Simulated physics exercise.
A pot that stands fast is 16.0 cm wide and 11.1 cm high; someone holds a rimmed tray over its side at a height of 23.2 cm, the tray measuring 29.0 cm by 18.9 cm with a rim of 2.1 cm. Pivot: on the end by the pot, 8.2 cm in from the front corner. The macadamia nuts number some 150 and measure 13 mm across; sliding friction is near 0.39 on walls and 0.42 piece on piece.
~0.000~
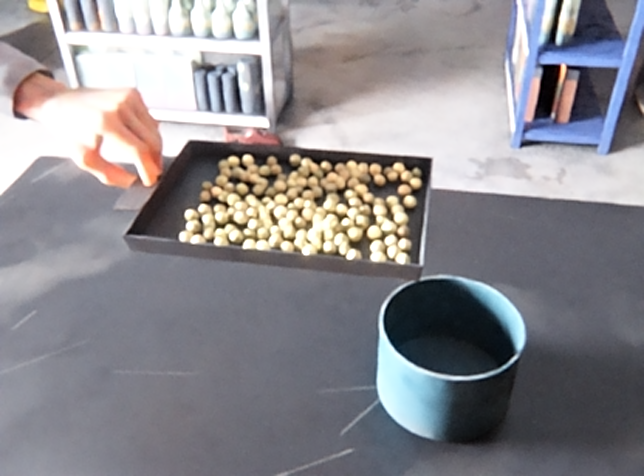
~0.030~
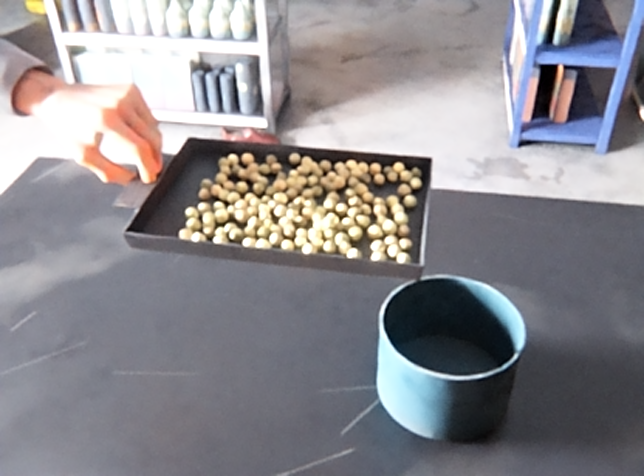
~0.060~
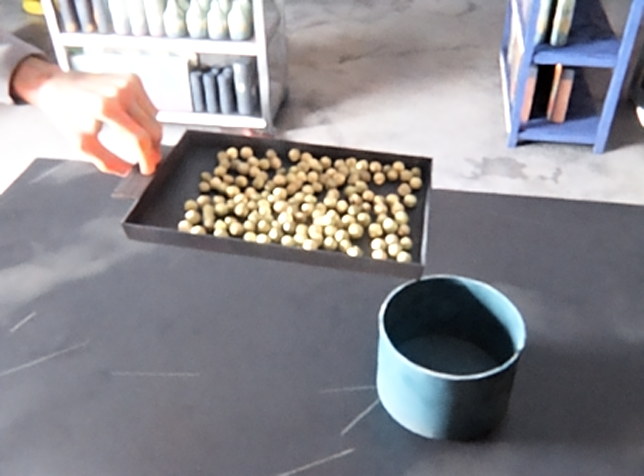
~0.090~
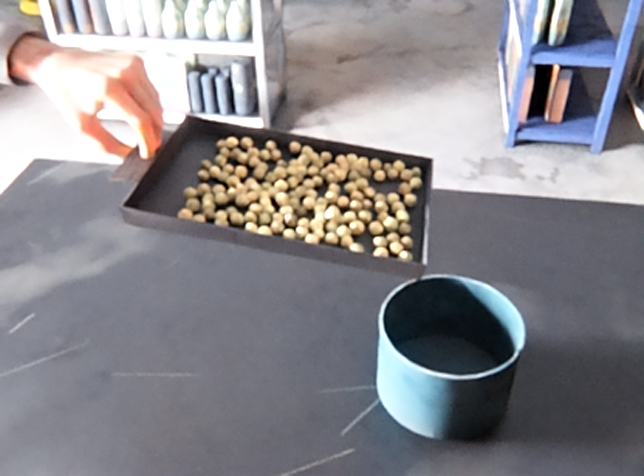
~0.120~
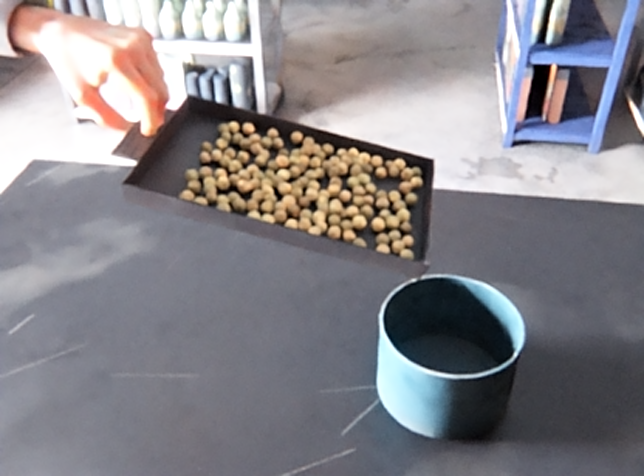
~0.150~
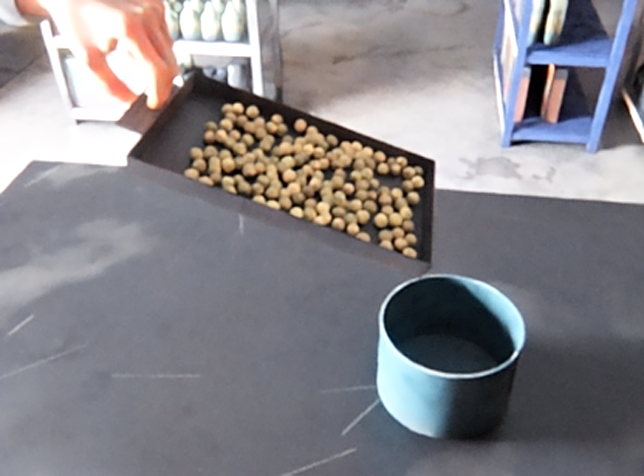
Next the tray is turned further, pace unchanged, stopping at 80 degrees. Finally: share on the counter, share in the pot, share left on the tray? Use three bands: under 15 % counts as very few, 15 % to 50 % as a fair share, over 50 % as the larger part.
Counter: A fair share; pot: A fair share; left on the tray: A fair share.
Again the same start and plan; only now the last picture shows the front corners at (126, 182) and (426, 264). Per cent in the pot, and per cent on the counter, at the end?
That works out as pot 45 and counter 20.
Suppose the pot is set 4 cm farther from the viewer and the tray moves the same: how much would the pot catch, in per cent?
Then roughly 35 percent would land in it.
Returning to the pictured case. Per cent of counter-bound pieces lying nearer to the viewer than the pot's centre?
Some 30 per cent.
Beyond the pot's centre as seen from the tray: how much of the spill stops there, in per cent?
That comes to roughly 90 percent.
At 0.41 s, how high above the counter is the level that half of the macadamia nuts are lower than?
Some 30 cm.
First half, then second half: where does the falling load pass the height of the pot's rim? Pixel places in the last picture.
Roughly (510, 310) to begin with, later roughly (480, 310).
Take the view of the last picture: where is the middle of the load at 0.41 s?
Approximately (416, 163) in the last picture.
After 0.31 s, tilt 52 degrees; the tray holds 100 %, the pot 0 %.
After 0.41 s, tilt 73 degrees; the tray holds 100 %, the pot 0 %.
After 0.65 s, tilt 80 degrees; the tray holds 35 %, the pot 20 %.
At rest (1.8 s), counter 40 %, pot 35 %, tray 25 %.
